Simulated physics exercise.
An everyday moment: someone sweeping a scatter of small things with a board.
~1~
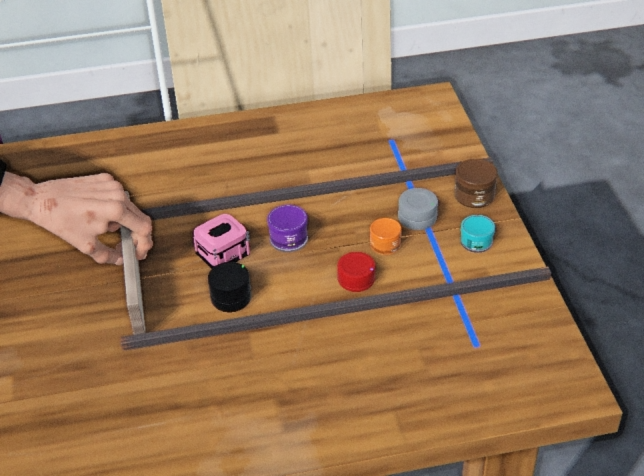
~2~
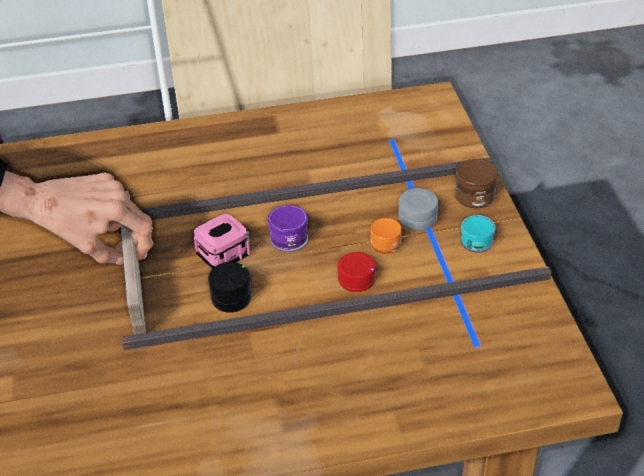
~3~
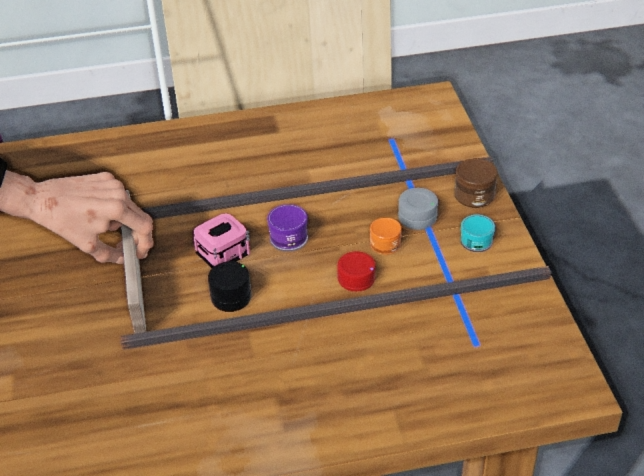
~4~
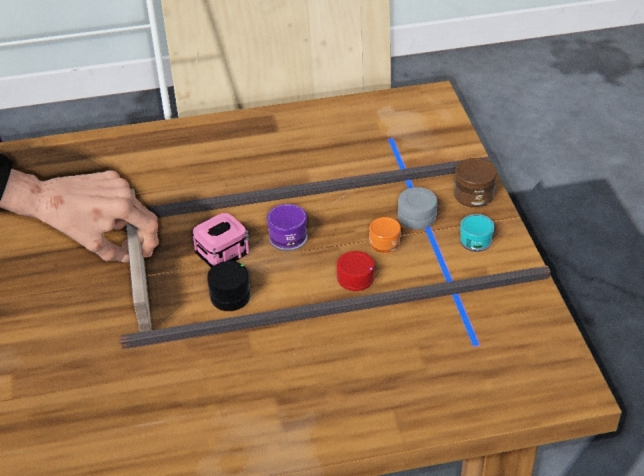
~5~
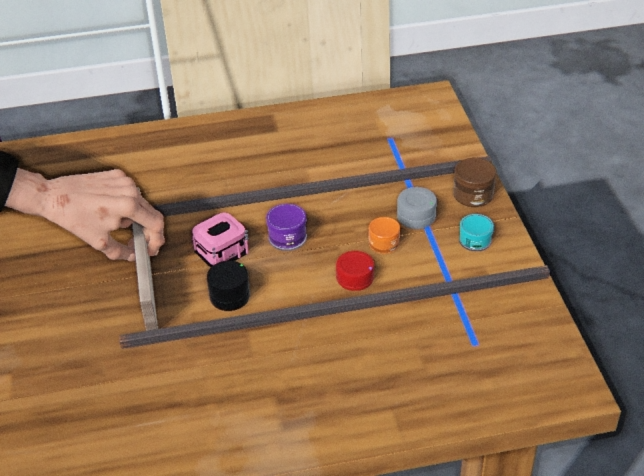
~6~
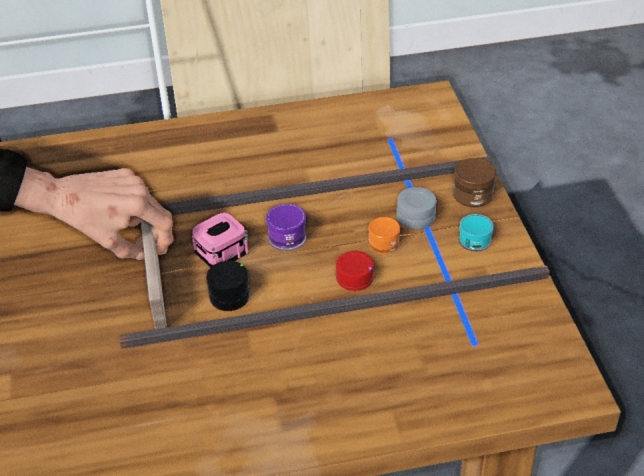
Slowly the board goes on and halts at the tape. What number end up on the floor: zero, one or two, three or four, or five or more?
The number that fall off is one or two.
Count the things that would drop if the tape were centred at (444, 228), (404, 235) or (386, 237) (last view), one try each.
Down on the floor: 1, 0 and 0.
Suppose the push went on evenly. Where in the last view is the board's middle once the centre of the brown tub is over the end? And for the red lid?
Near (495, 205) and (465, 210).
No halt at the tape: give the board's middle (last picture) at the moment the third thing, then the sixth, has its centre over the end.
About (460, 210), then (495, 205).
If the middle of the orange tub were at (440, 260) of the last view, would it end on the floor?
It stays on.
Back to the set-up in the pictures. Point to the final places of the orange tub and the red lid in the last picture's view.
The orange tub stops around (485, 232); the red lid around (500, 255).
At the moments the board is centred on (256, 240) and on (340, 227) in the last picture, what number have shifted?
First 3, then 6.
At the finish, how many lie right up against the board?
In contact: 2.
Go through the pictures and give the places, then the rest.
In the first picture, brown tub (476, 183); turquoise pot (477, 234); grey lid (418, 209); board (131, 262); tape (429, 232).
In the second picture, turquoise pot (478, 234); board (132, 261).
In the third picture, grey lid (418, 209); pink case (221, 241).
In the fourth picture, brown tub (475, 183); orange tub (385, 236).
In the fifth picture, turquoise pot (476, 233); red lid (355, 271).
In the sixth picture, brown tub (474, 183); turquoise pot (476, 233); grey lid (416, 208); board (152, 256); tape (428, 231).
Soon after, none off yet; brown tub at rest near (474, 183); turquoise pot at rest near (476, 233); grey lid at rest near (416, 208).
After that, none off yet; brown tub at rest near (474, 183); turquoise pot at rest near (476, 233); grey lid displaced a little near (434, 205).
In the end, the number that fall off is one or two; gone, grey lid.
